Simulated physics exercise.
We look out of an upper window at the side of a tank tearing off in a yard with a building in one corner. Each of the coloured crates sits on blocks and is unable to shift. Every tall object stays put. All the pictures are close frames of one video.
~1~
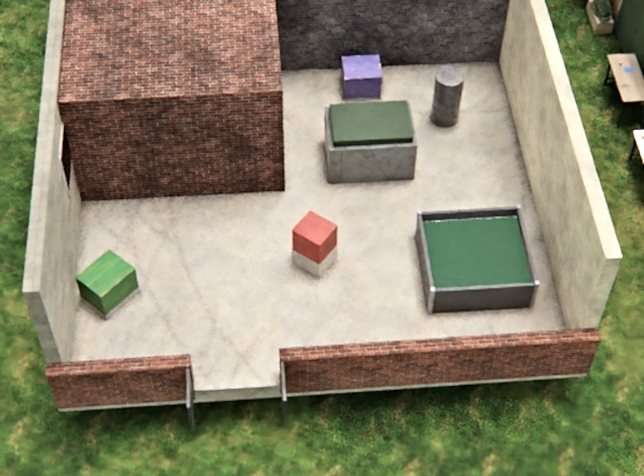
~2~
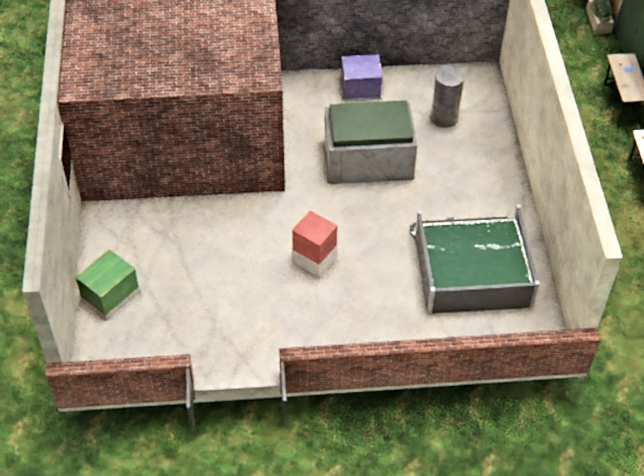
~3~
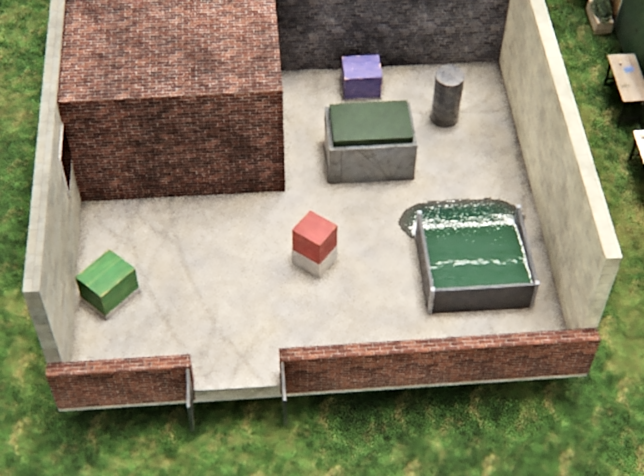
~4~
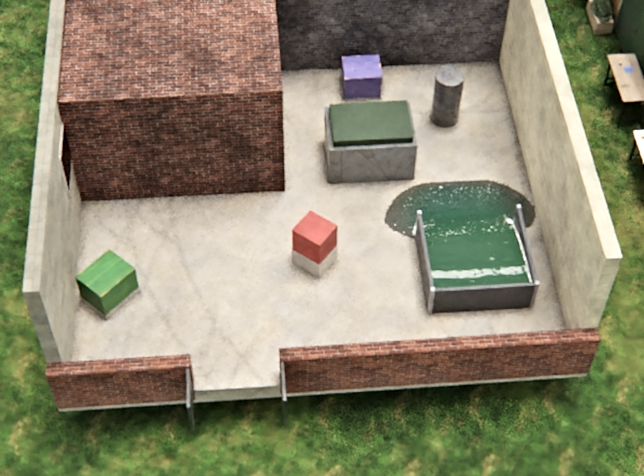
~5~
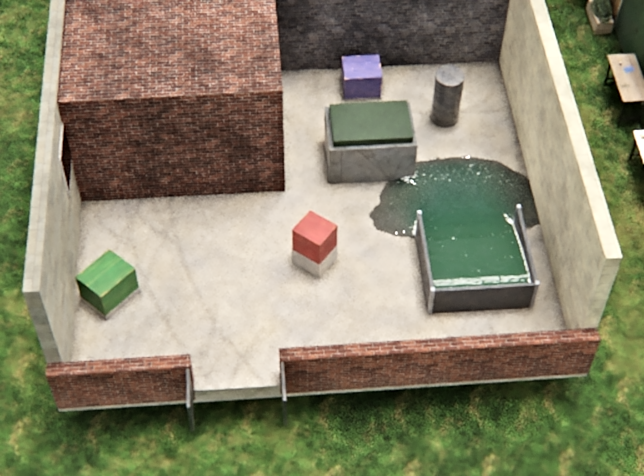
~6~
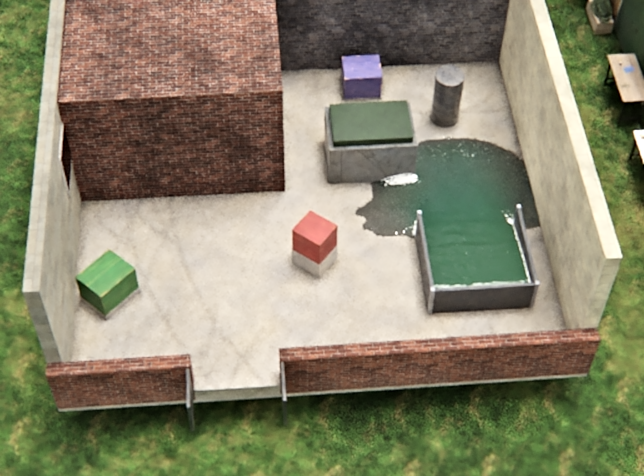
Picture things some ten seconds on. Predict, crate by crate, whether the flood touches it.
My prediction: The green crate remains untouched; the red crate remains untouched; the blue crate is touched.
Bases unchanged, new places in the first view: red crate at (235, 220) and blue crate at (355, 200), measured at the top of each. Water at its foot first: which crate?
The blue crate.
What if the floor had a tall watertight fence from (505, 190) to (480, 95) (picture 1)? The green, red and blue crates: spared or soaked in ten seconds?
Verdict: Green crate is left alone, red crate is left alone, blue crate gets reached.
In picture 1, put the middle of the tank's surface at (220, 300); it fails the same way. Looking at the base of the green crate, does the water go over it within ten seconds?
I reckon the green crate is overrun.
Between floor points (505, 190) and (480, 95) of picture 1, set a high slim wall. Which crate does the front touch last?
I'd pick the green one.
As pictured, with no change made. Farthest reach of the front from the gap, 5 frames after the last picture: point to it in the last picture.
Somewhere about (466, 69).
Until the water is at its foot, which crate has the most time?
Clearly the crate marked green.
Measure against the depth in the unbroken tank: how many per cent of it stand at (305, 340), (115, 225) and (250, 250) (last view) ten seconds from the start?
The three come to near 0, 2 and 2 per cent respectively.
A moment on, water covers 20 % of the floor; the green crate not reached, the red crate not reached, the blue crate not reached.
Next, water covers 35 % of the floor; the green crate not reached, the red crate not reached, the blue crate water round its plinth.
Then, water covers 45 % of the floor; the green crate not reached, the red crate water round its plinth, the blue crate water round its plinth.
Later, water covers 50 % of the floor; the green crate water round its plinth, the red crate water round its plinth, the blue crate water round its plinth.
In the end, water covers 70 % of the floor; the green crate stayed above the water, the red crate stayed above the water, the blue crate was topped.
